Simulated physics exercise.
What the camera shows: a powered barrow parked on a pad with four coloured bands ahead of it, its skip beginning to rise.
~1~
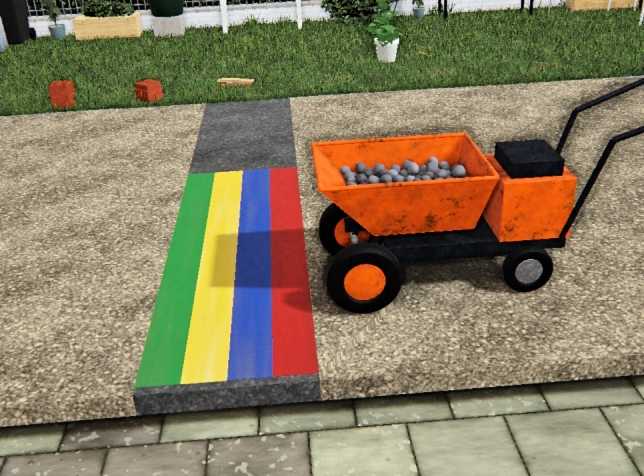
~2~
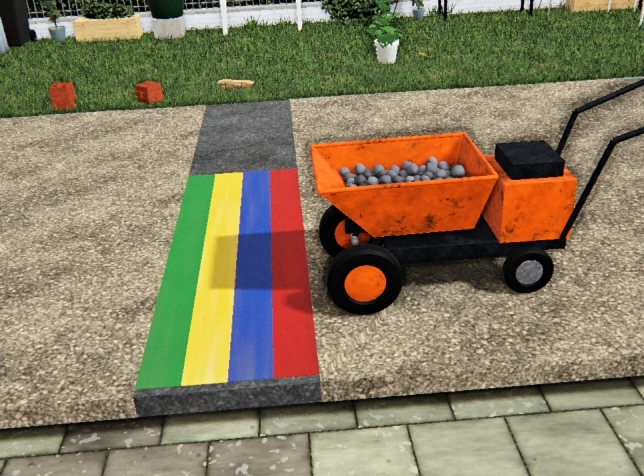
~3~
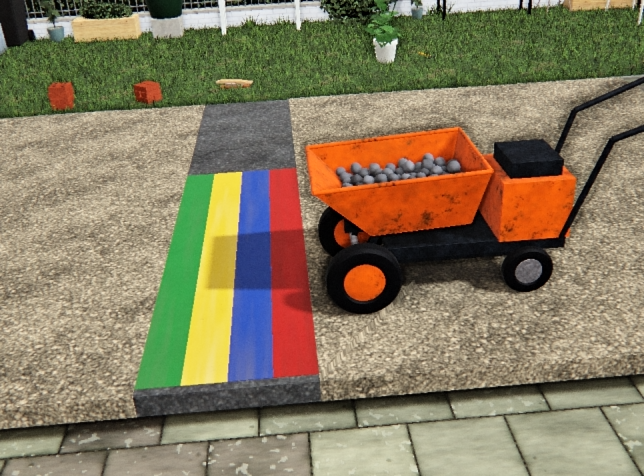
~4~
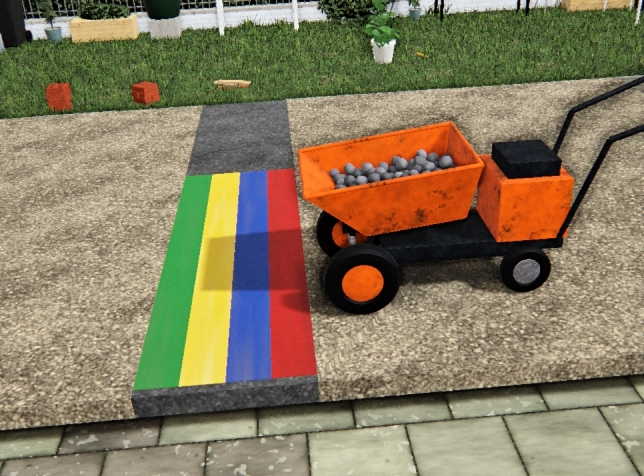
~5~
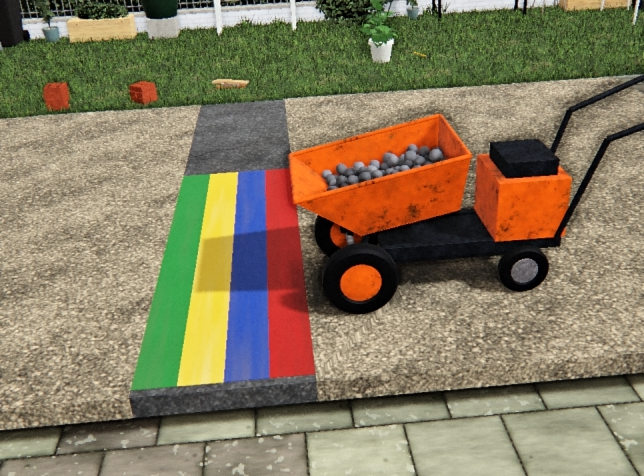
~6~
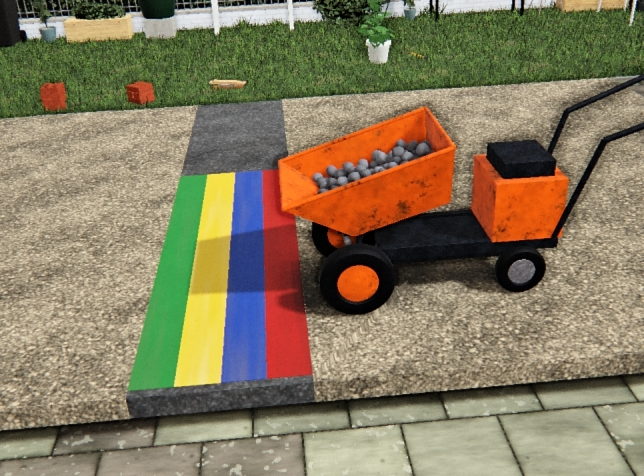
The orange skip of a small powered barrow, loaded with round grey cobbles, starts level, then tilts gradually forward to the left, its lip lowering toward the red strip beside blue, yellow and green bands, while the wheels stay in place.
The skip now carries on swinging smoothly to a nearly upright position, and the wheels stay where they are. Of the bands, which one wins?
The yellow band wins.
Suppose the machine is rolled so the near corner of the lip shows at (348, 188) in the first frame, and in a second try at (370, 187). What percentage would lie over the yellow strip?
The first stopping place yields 20 % and the other yields 10 %.
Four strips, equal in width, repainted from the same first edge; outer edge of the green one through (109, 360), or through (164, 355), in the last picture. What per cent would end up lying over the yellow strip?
The first one comes out at 30 percent, while the second comes out at 30 percent.
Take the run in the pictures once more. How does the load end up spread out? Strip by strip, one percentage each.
Approximate shares - red strip 0, blue strip 20, yellow strip 30, green strip 15.
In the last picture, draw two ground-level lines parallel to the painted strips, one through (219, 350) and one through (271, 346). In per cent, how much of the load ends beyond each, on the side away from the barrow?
50 and 70 in a hundred.
Soon, skip tipped steeply; all in the skip.
A while on, skip tipped right over; most in the skip; a small part over the blue strip; a small part over the yellow strip.
Towards the end, skip tipped right over; about a quarter in the skip; about a quarter over the blue strip; about a third over the yellow strip; a small part over the green strip; a small part off the paint.
Finally, skip tipped right over; about a quarter in the skip; none over the red strip; about a quarter over the blue strip; about a third over the yellow strip; a small part over the green strip; a small part off the paint.
